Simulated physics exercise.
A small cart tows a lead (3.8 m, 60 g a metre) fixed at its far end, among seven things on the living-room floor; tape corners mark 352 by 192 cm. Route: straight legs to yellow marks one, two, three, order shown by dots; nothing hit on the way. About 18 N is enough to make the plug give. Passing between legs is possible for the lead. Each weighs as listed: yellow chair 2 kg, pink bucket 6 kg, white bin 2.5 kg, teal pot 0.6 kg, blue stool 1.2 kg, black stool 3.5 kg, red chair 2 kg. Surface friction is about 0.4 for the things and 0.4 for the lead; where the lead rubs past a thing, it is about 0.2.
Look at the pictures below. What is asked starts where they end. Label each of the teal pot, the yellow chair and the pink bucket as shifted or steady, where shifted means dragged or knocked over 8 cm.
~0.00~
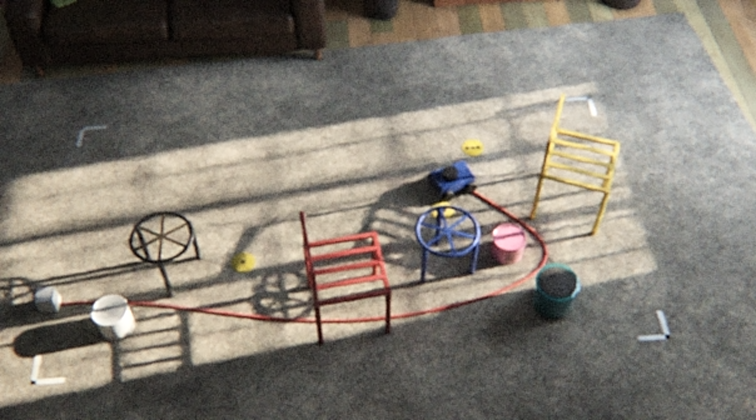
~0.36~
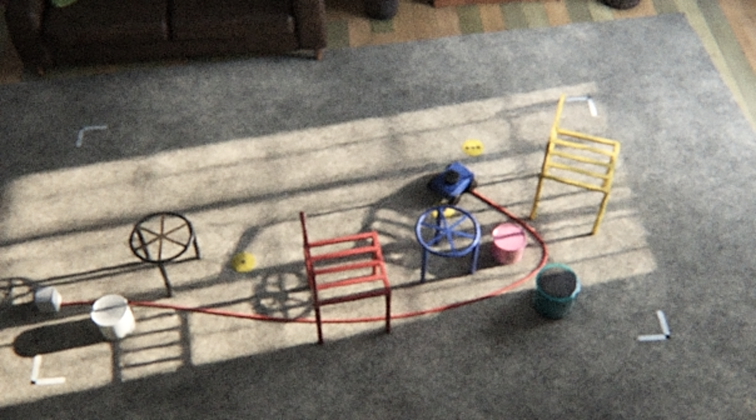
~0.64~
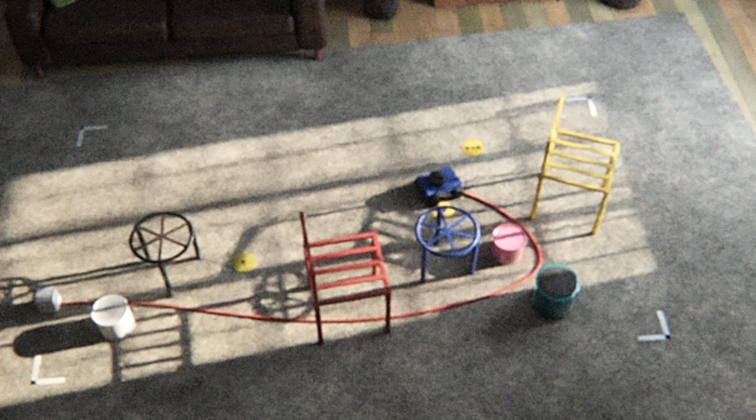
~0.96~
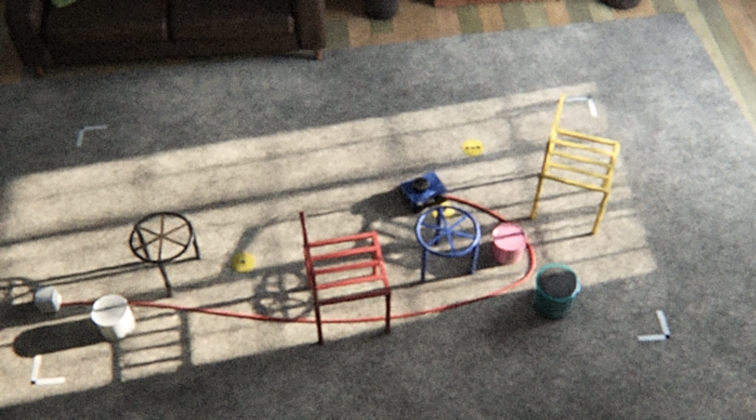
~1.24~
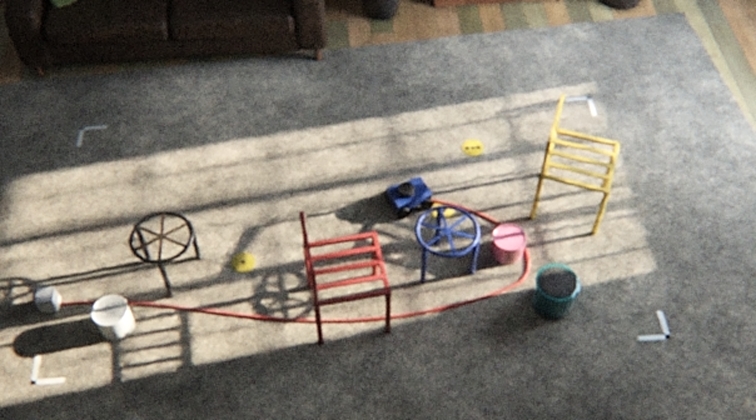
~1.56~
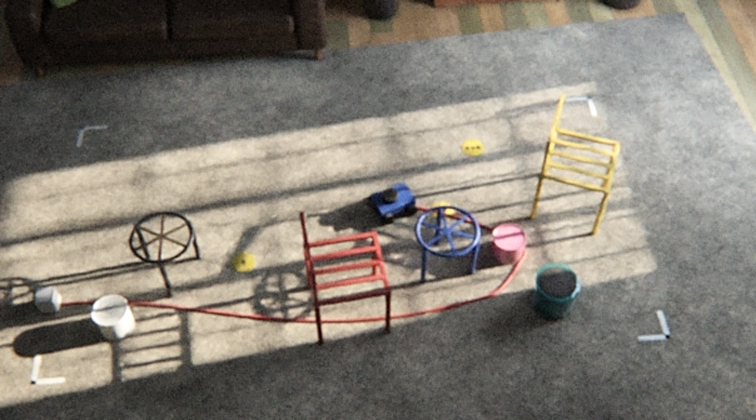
Labels: Teal pot steady, yellow chair steady, pink bucket shifted.
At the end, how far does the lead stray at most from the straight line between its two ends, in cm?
Roughly 80 centimetres.
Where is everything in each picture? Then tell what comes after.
The first frame shows shows, teal pot (558, 282); yellow chair (581, 159); pink bucket (510, 237); marks (243, 263) (442, 211) (473, 148); lead runs through (246, 316) (502, 291) (509, 214); cart (459, 183).
In the second frame, shows, lead runs through (509, 214); cart (458, 183).
In the third frame, shows, lead runs through (501, 211); cart (446, 188).
In the fourth frame, shows, lead runs through (489, 211); cart (430, 193).
The fifth frame shows shows, cart (416, 198).
The sixth frame shows shows, teal pot (558, 282); yellow chair (580, 159); pink bucket (510, 237); lead runs through (246, 316) (500, 289); cart (400, 204).
By 3.7 s, cart at (300, 244), 9 N at the fixed end; pink bucket 21 cm off its start.
By 5.8 s, cart at (314, 243), lead slack at the fixed end; pink bucket 38 cm off its start, blue stool 7 cm off its start.
By 7.9 s, cart at (430, 213), lead slack at the fixed end; pink bucket 38 cm off its start at (446, 243), blue stool 7 cm off its start at (435, 228).
By 10.0 s, cart at (473, 147), lead slack at the fixed end; pink bucket 38 cm off its start, blue stool 7 cm off its start.
By 10.4 s, cart at (473, 147), lead slack at the fixed end; pink bucket 38 cm off its start at (446, 243), yellow chair 0 cm off its start at (580, 158), teal pot 0 cm off its start at (558, 282), blue stool 7 cm off its start at (435, 228).
